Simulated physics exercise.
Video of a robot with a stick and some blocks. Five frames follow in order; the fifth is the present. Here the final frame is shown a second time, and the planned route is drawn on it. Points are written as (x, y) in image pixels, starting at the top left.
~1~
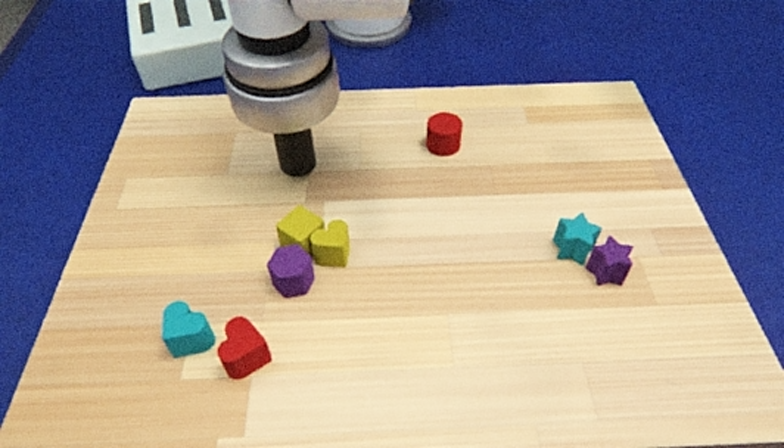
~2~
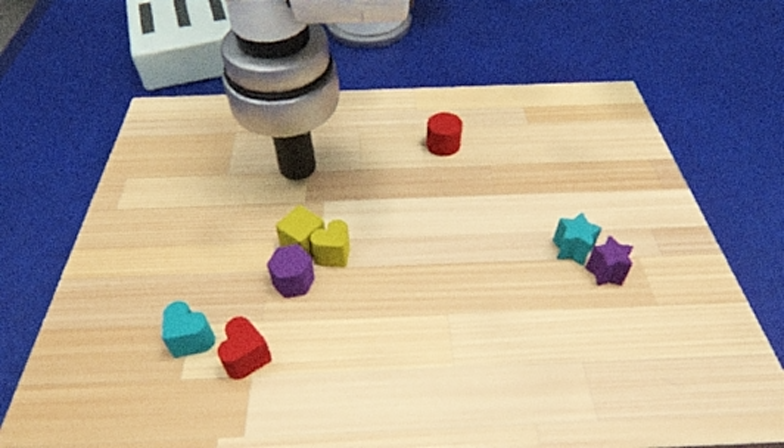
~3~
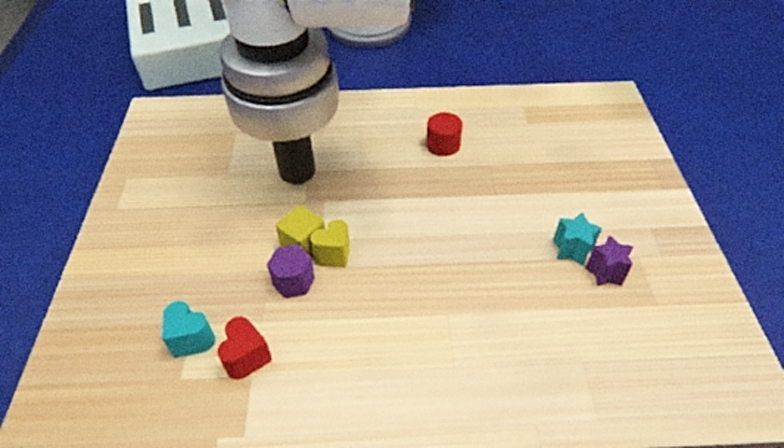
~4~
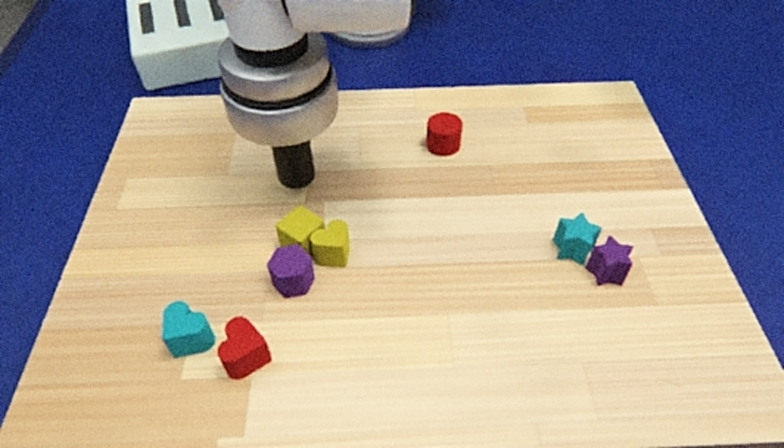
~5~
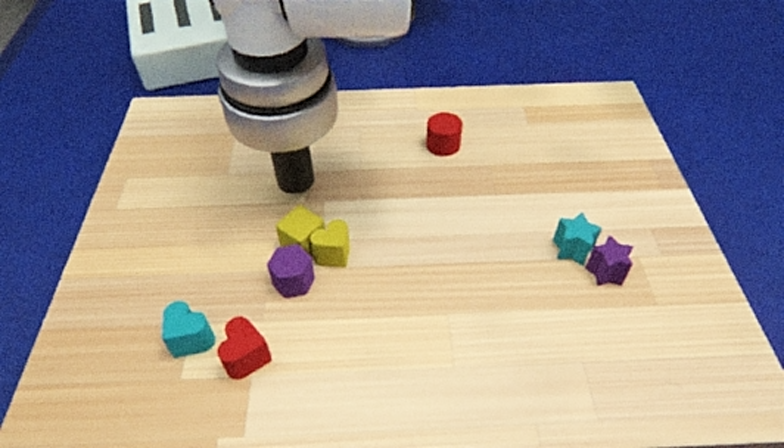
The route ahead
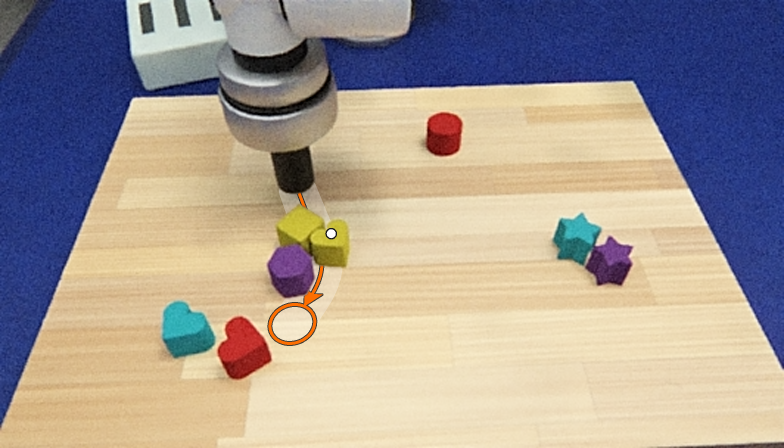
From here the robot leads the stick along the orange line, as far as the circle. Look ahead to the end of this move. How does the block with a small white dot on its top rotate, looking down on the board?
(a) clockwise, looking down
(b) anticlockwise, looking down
My answer is option b.
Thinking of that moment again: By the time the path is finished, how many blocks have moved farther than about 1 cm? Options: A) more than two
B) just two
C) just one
A: More than two.
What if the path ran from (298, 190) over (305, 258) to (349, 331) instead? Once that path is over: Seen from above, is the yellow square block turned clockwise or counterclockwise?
If we look at it from overhead, the yellow square block pivots clockwise.
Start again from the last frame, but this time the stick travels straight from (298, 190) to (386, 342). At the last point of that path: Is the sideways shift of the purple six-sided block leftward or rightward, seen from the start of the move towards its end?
So, looking from the first point of the path to the last, the purple six-sided block moves rightwards.
Drawn move, from (298, 190) over (313, 229) and (321, 274) to (292, 323); the dot is on the yellow heart.
The first path, step by step. One third of the way, stick at (311, 220); purple six-sided block at (288, 267), turned 15° clockwise; yellow square block at (294, 236), turned 30° anticlockwise.
Two thirds of the way, stick at (319, 266); red heart at (236, 343); purple six-sided block at (260, 309), turned 55° clockwise; yellow square block at (290, 282); yellow heart at (352, 254), turned 50° anticlockwise.
At the end, stick at (290, 315); red heart at (182, 393); purple six-sided block at (215, 359), turned 60° clockwise; yellow square block at (253, 333), turned 10° clockwise; yellow heart at (353, 254), turned 50° anticlockwise.
